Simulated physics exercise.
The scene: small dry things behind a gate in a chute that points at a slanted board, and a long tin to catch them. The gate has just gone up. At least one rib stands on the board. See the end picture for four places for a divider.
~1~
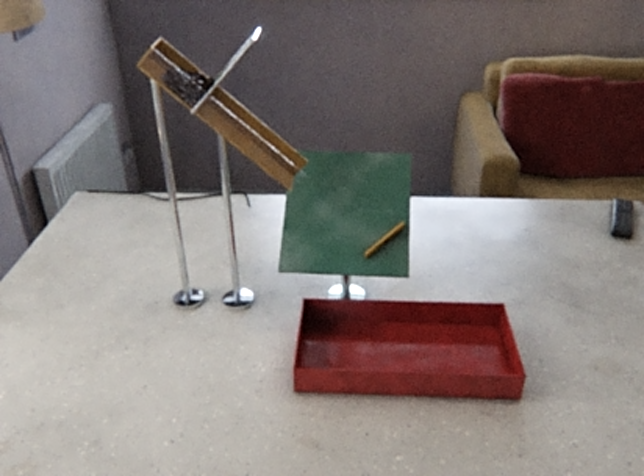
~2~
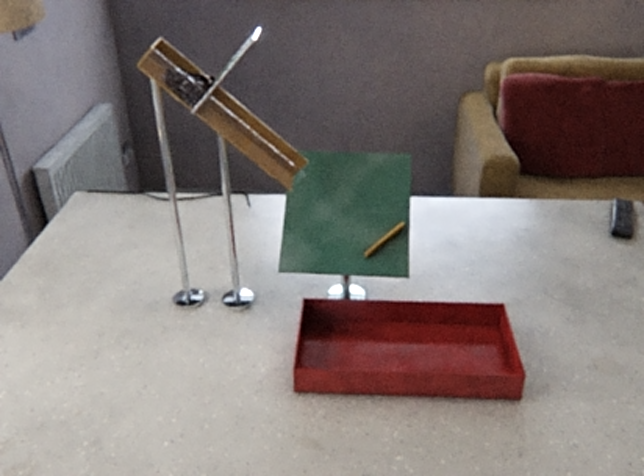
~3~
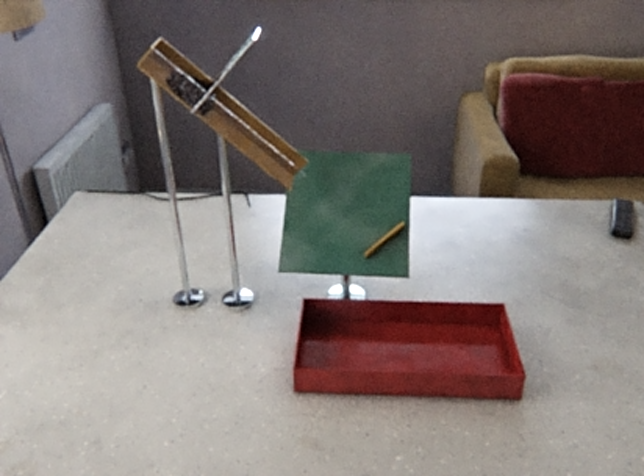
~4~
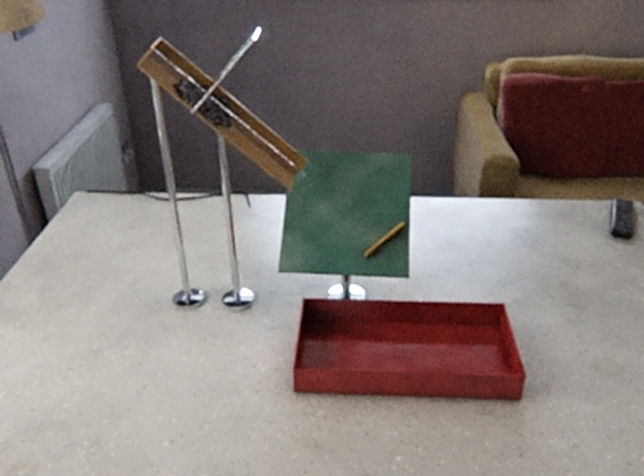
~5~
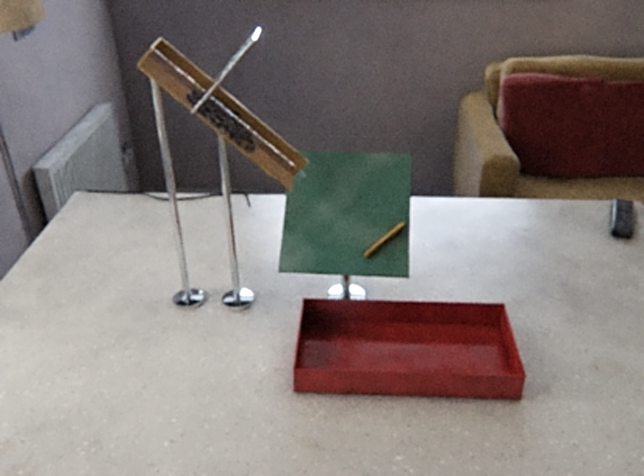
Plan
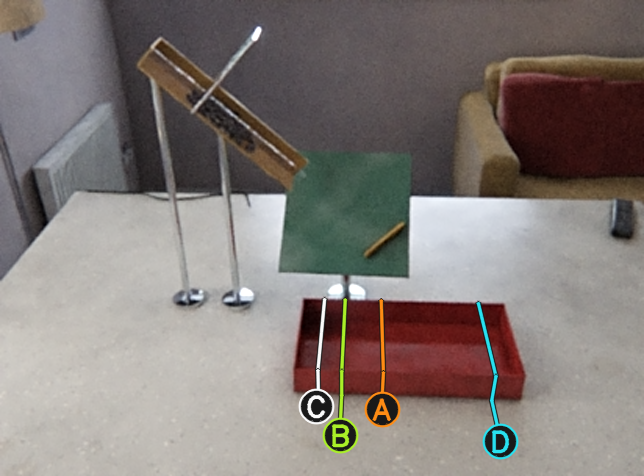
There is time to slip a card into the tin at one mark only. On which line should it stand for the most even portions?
Take B.
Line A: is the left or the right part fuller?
More lands on the left.
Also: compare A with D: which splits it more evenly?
The answer is A.
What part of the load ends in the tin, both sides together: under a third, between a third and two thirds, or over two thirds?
It is over two thirds.
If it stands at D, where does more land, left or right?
The left side.
On the marked copy, line A crosses the front rim at (383, 371); line B crosses the front rim at (341, 370); line C crosses the front rim at (318, 369); line D crosses the front rim at (495, 375).
If A is chosen, of what is caught, most on the left of the divider, about a quarter on the right.
If B is chosen, of what is caught, about a third on the left of the divider, about two thirds on the right.
If C is chosen, of what is caught, a small part on the left of the divider, nearly all on the right.
If D is chosen, of what is caught, nearly all on the left of the divider, a stray few on the right.
